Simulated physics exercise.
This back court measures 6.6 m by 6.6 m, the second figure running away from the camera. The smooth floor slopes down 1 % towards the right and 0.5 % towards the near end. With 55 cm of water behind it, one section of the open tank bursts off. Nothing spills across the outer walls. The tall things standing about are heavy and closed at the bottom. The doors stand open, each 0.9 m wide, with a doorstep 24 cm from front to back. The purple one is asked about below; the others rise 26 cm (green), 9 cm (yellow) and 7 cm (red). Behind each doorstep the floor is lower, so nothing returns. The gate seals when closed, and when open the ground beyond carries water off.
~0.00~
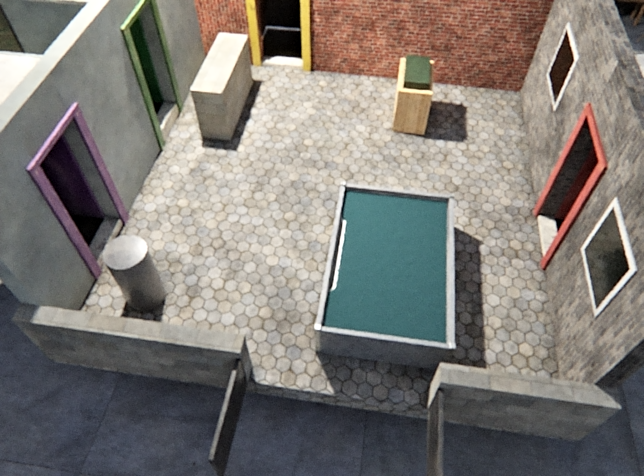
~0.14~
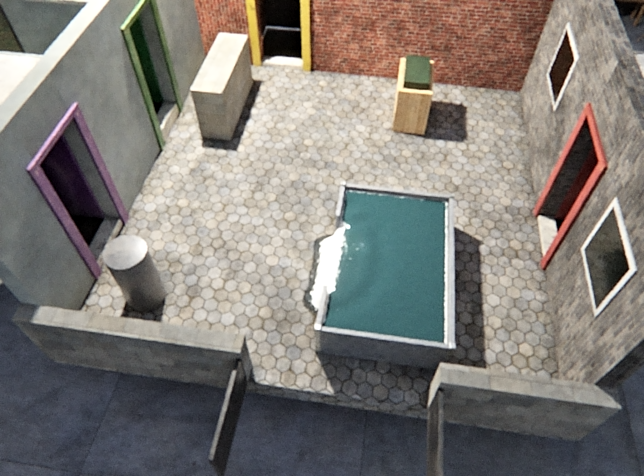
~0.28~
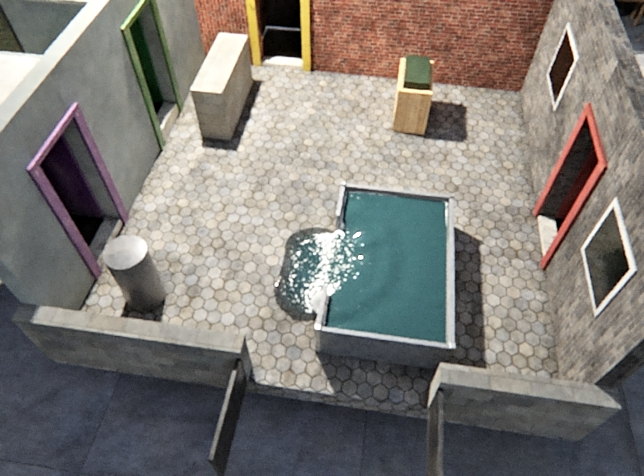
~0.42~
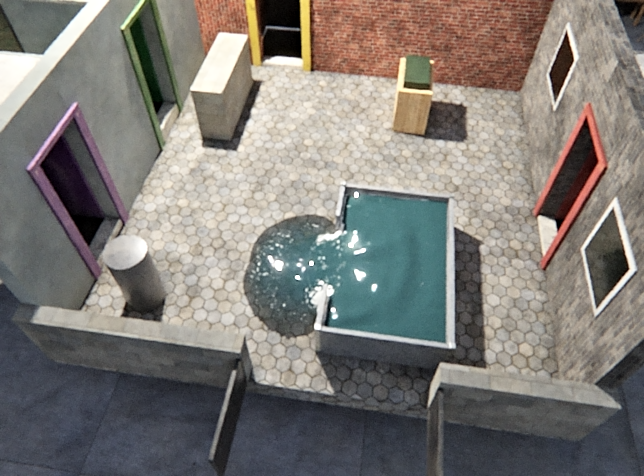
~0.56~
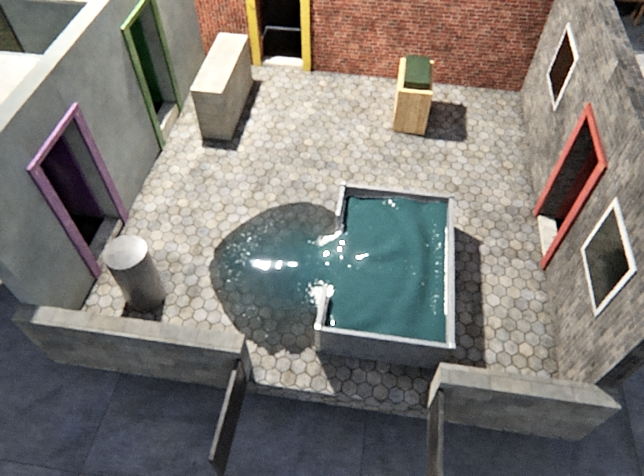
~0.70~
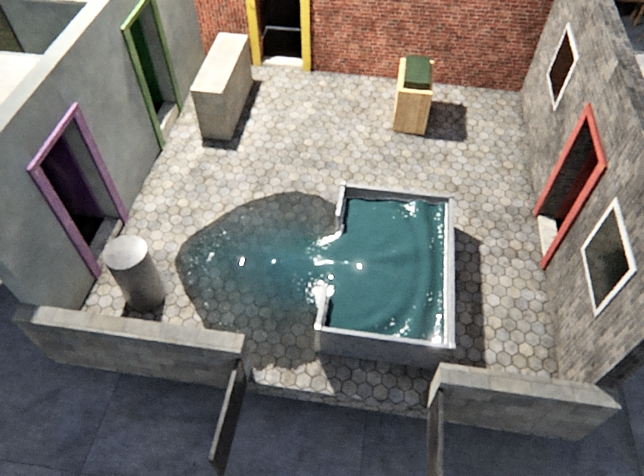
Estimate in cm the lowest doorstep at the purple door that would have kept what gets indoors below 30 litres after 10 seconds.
Some 19 cm above the ground.
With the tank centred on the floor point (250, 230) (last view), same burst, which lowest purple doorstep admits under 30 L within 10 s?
Some 28 cm.
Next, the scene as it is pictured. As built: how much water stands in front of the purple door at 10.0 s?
Some 5.5 cm.
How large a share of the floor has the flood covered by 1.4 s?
Near 25 per cent is wet.
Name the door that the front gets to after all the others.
Last comes the red one.
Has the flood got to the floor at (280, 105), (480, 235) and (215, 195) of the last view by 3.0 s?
In turn: Still dry, still dry, wet.
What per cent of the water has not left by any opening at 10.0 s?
Some 92 per cent remains.
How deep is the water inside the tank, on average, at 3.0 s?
Some 25 cm.
After 1.4 s water covers 25 % of the floor, deepest (28 cm) near (321, 270); 24 cm at the purple door, 0 litres in over its 16 cm doorstep.
After 3.0 s water covers 35 % of the floor, deepest (25 cm) near (79, 313); 21 cm at the purple door, 43 litres in over its 16 cm doorstep.
After 10.0 s water covers 85 % of the floor, deepest (10 cm) near (364, 90); 6 cm at the purple door, 57 litres in over its 16 cm doorstep.
At the purple door as built, the water arrived by 1.1 s and peaked near 25 cm at 1.8 s.
Run again over the same 10 s with other heights there, 41 litres in over 17.5 cm, 18 litres over 20.5 cm. The limit of 30 litres is kept from about 19 cm up.
